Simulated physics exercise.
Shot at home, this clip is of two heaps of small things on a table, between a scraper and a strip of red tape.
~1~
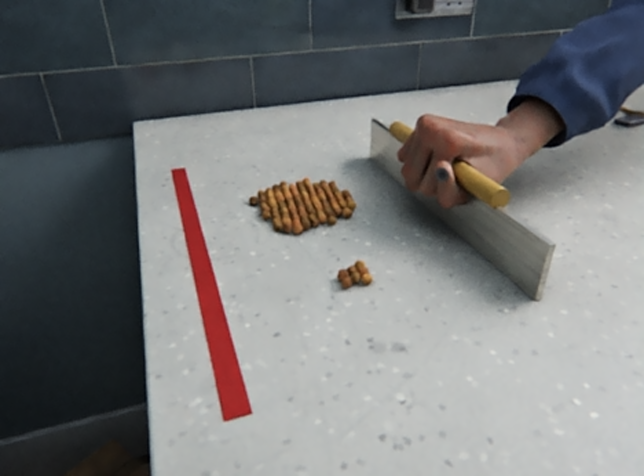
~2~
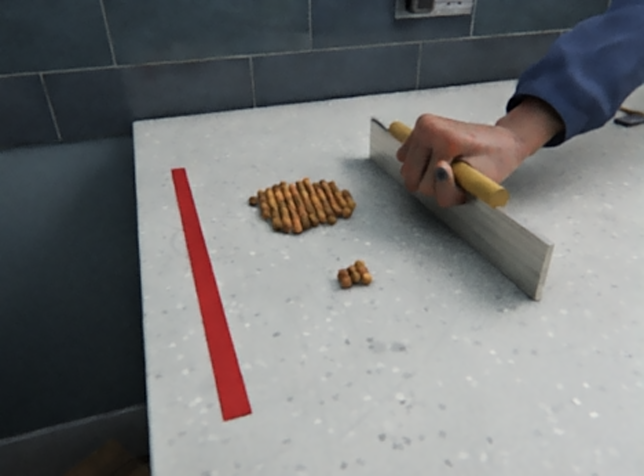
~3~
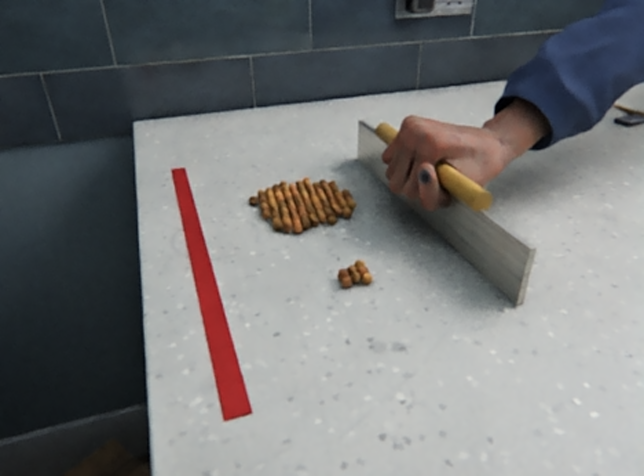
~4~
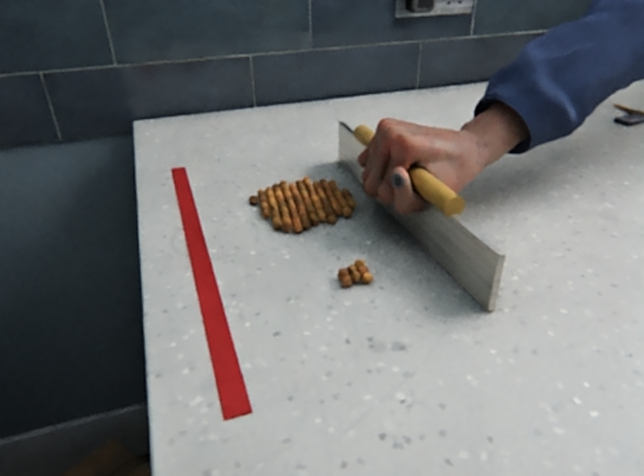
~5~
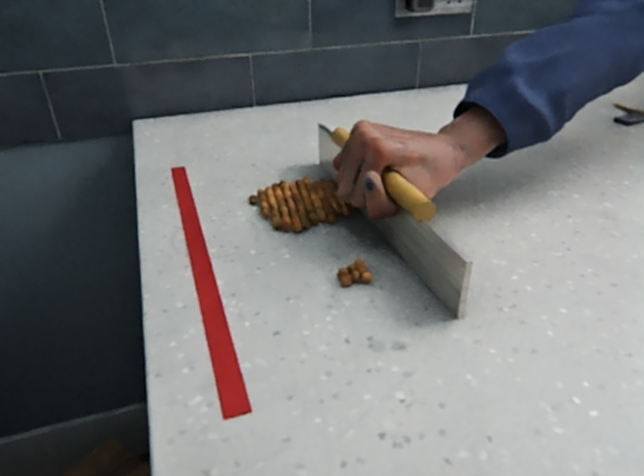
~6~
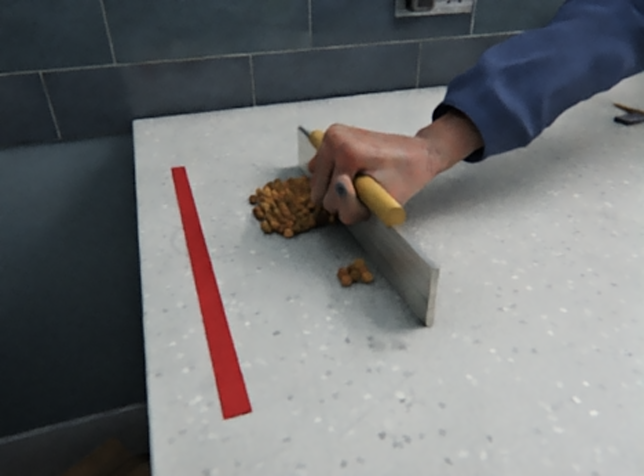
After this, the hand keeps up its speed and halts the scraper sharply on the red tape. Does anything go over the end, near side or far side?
Nearer batch does not fall, and as for the other one, farther batch does not all stay up.
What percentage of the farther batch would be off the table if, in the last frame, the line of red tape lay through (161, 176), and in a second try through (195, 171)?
Try 1 gives 60 percent, try 2 gives 0 percent.
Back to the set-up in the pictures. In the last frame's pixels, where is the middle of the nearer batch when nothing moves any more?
I'd put it at about (190, 307) when it all comes to rest.
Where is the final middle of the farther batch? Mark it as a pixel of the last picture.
Centre at rest, last frame: Approx. (159, 228) px.
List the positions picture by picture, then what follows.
The first picture shows scraper at (528, 257), at rest; red tape at (180, 175), about two fingers from the edge; edge at (140, 266); nearer batch at (355, 278), a few roasted chickpeas; farther batch at (298, 203), many roasted chickpeas.
The second picture shows scraper at (527, 257), at rest; farther batch at (298, 202).
The third picture shows scraper at (510, 261); nearer batch at (355, 277).
The fourth picture shows scraper at (480, 267); farther batch at (298, 202).
The fifth picture shows scraper at (450, 273); nearer batch at (355, 276).
The sixth picture shows scraper at (419, 280); red tape at (179, 173); edge at (140, 264); nearer batch at (355, 276); farther batch at (295, 205), most pushed along.
Then, 0.53 s after the last picture, scraper still moving, near (264, 191); nearer batch all on the table, its front near (275, 287); farther batch all on the table, its front near (198, 228).
Then, 1.08 s after the last picture, scraper stopped at the red tape; nearer batch all on the table, its front near (176, 306); farther batch a small part over the edge.
Then, 1.36 s after the last picture, scraper stopped at the red tape; nearer batch all on the table, its front near (174, 306); farther batch about a quarter over the edge.
At rest, scraper stopped at the red tape; nearer batch all on the table, its front near (174, 306); farther batch about a quarter over the edge.
